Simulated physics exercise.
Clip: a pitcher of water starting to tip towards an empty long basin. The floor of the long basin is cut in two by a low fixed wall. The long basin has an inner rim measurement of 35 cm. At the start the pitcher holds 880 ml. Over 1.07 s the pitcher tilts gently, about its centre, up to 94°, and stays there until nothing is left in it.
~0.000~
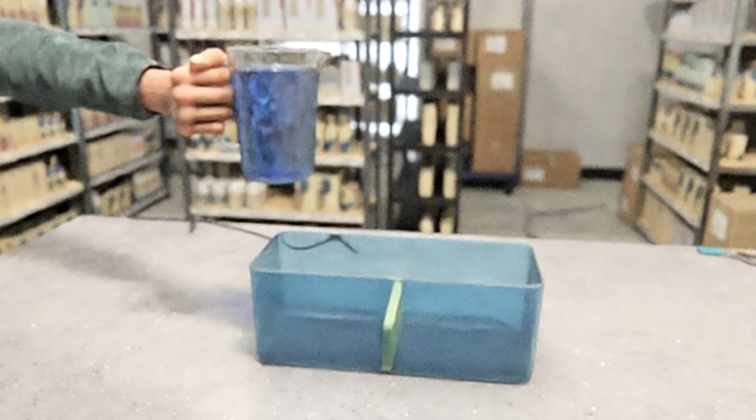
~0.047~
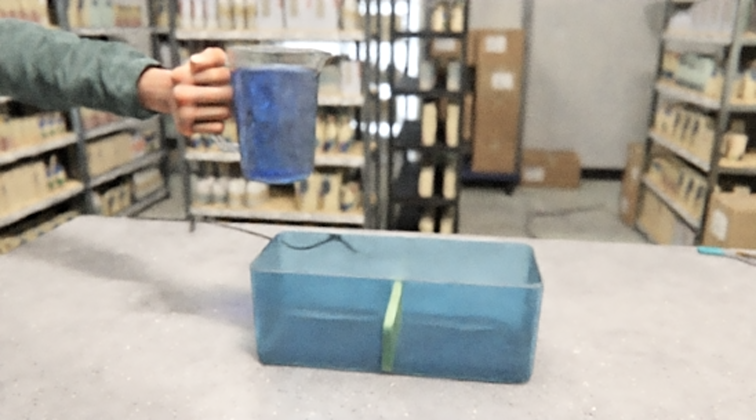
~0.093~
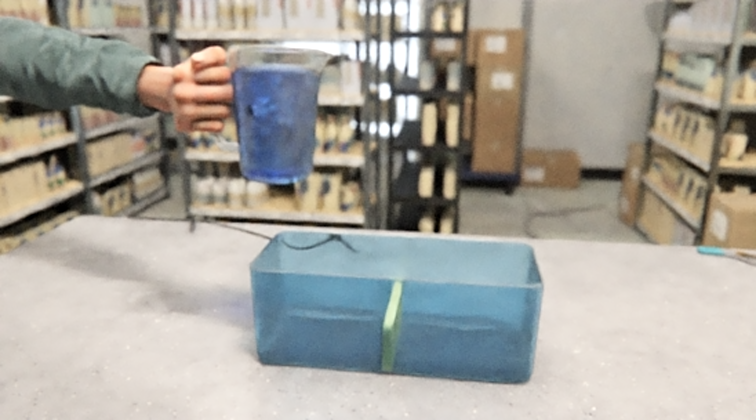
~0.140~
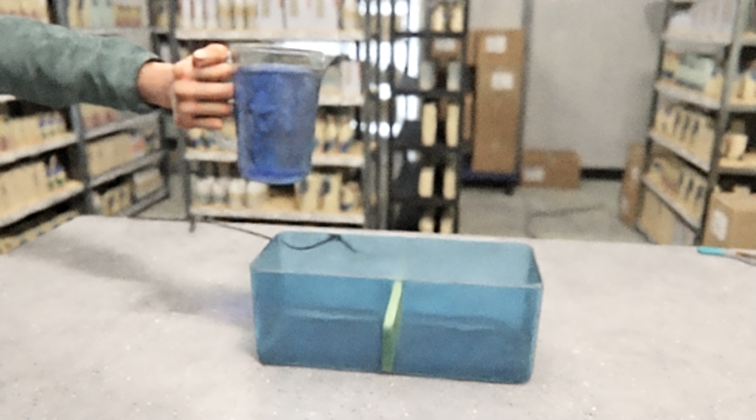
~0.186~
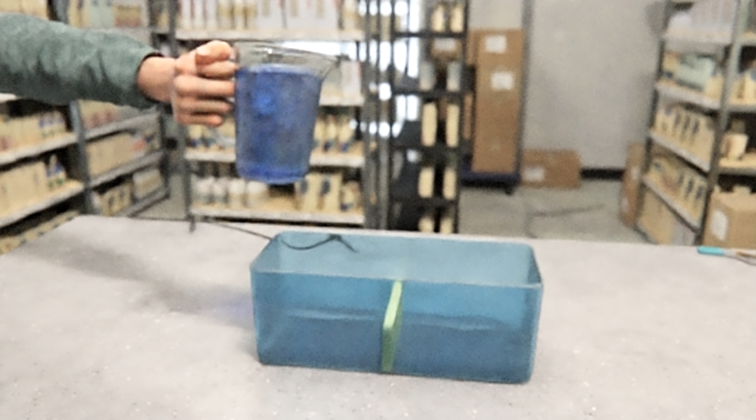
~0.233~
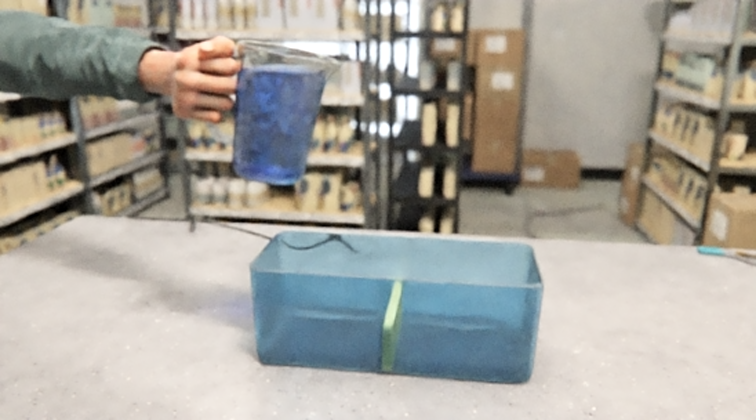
The clip opens on a hand holding a clear pitcher of blue liquid above a gray tabletop, with a long, empty blue basin below it and shelves behind. The pitcher stays nearly upright at first, then tilts slightly to the right as the hand grips its handle, while the basin remains still.
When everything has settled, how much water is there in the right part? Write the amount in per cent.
93 out of 100.
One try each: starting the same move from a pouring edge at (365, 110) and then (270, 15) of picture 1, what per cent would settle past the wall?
About 95 %, then about 5 %.
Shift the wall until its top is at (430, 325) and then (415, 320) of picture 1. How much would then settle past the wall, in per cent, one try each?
It comes to 25 per cent, and then 65 per cent.
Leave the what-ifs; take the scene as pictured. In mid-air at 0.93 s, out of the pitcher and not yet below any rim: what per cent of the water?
Near 20 percent.
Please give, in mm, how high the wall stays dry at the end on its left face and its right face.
Left side: Around 54 mm. Right side: Around 22 mm.
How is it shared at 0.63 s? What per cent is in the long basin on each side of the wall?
Left side near 0, right side near 1.
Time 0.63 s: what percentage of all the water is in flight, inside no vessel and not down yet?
Near 10 per cent at that moment.
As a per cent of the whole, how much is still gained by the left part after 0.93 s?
Close to 6% of the whole.
Then, 0.63 s in, the tilt is 60° and 88 per cent is still to pour, 0 is left of the wall and 1 right of it.
Then, 0.93 s in, the tilt is 90° and 50 per cent is still to pour, 0 is left of the wall and 29 right of it.
Then, 1.24 s in, the tilt is 94° and 13 per cent is still to pour, 2 is left of the wall and 75 right of it.
Then, 1.57 s in, the tilt is 94° and 2 per cent is still to pour, 3 is left of the wall and 92 right of it.
Finally, 6 per cent lies left of the wall, 93 right of it and 1 outside.
